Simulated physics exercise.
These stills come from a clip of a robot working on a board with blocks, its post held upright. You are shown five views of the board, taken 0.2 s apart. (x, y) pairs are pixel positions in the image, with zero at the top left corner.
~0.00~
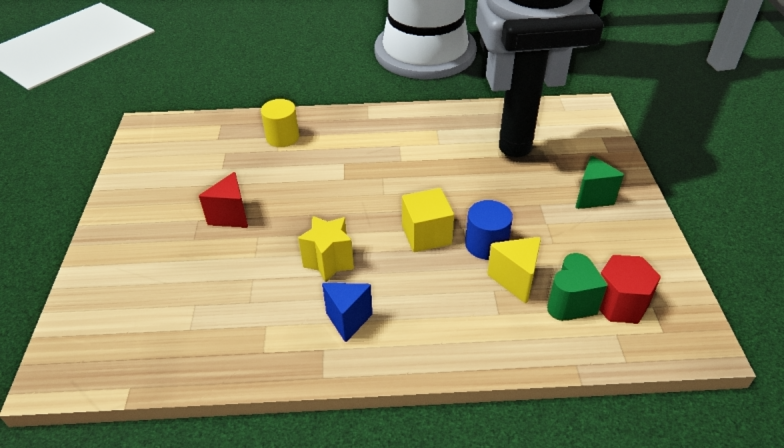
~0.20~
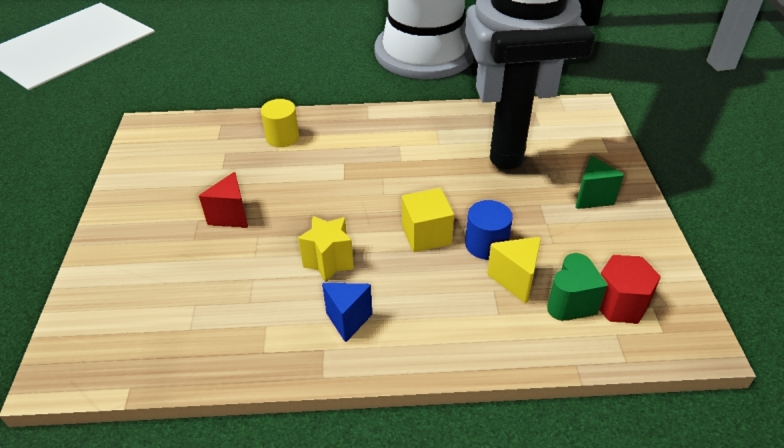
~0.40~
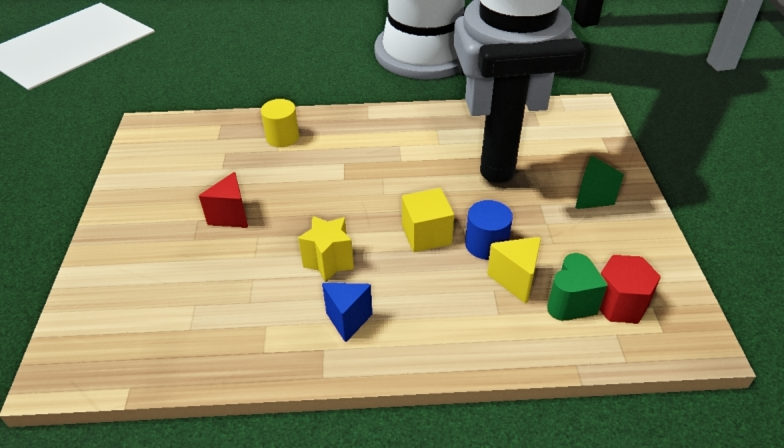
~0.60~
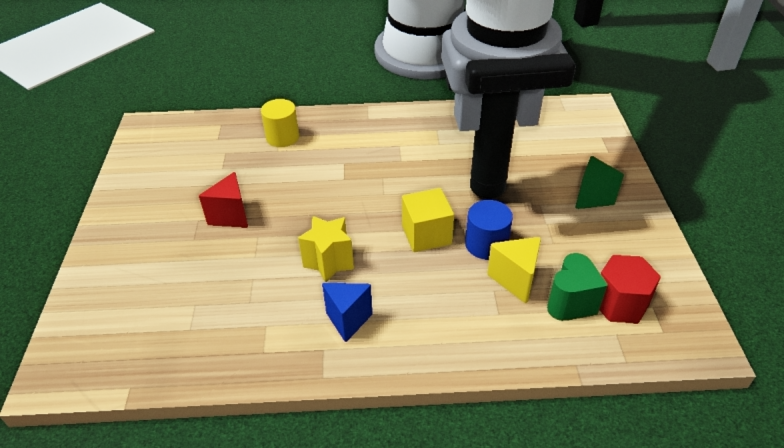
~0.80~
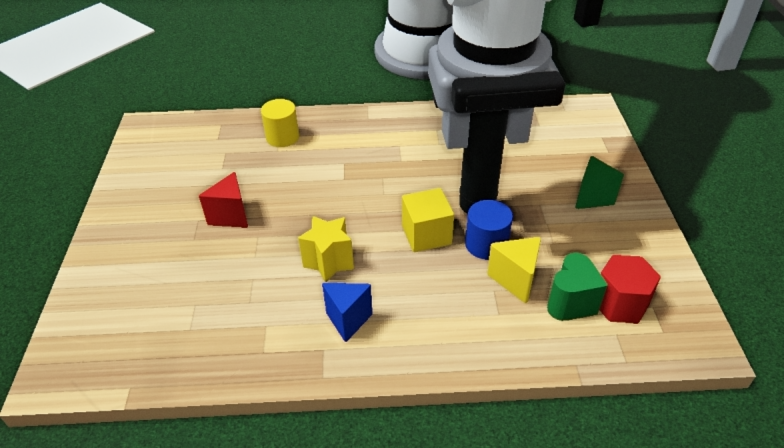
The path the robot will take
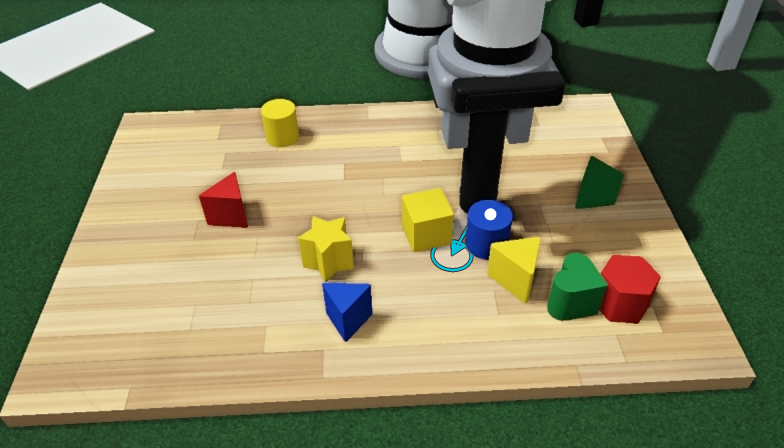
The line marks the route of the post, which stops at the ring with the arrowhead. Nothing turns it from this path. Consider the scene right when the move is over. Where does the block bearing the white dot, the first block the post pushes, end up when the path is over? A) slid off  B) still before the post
A (slid off)
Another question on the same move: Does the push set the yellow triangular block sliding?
My answer is yes.
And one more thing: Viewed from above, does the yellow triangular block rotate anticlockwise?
It seems so.
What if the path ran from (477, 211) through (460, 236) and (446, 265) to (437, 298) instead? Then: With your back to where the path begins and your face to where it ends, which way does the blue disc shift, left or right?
Leftward.
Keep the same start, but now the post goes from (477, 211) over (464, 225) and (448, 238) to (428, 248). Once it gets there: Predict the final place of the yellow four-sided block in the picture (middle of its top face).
When the path ends, it will be at (386, 217).
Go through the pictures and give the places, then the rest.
Lower end of the post (515, 148), tops of blocks, yellow four-sided block (428, 204), blue disc (490, 214), yellow triangular block (521, 251), in the first frame.
Post (506, 159), blocks as before, in the second frame.
Post (497, 173), blocks as before, in the third frame.
Post (488, 188), blocks as before, in the fourth frame.
Post (477, 205), yellow four-sided block (428, 204), blue disc (490, 214), yellow triangular block (521, 251), in the fifth frame.
The drawn path runs straight from (477, 211) to (452, 255); the dot is on the blue disc.
On the path given first. Halfway along, post (465, 227); blue disc (492, 229).
At the end, post (452, 249); yellow four-sided block (417, 210), turned 35° clockwise; blue disc (489, 247); yellow triangular block (531, 260), turned 30° anticlockwise.
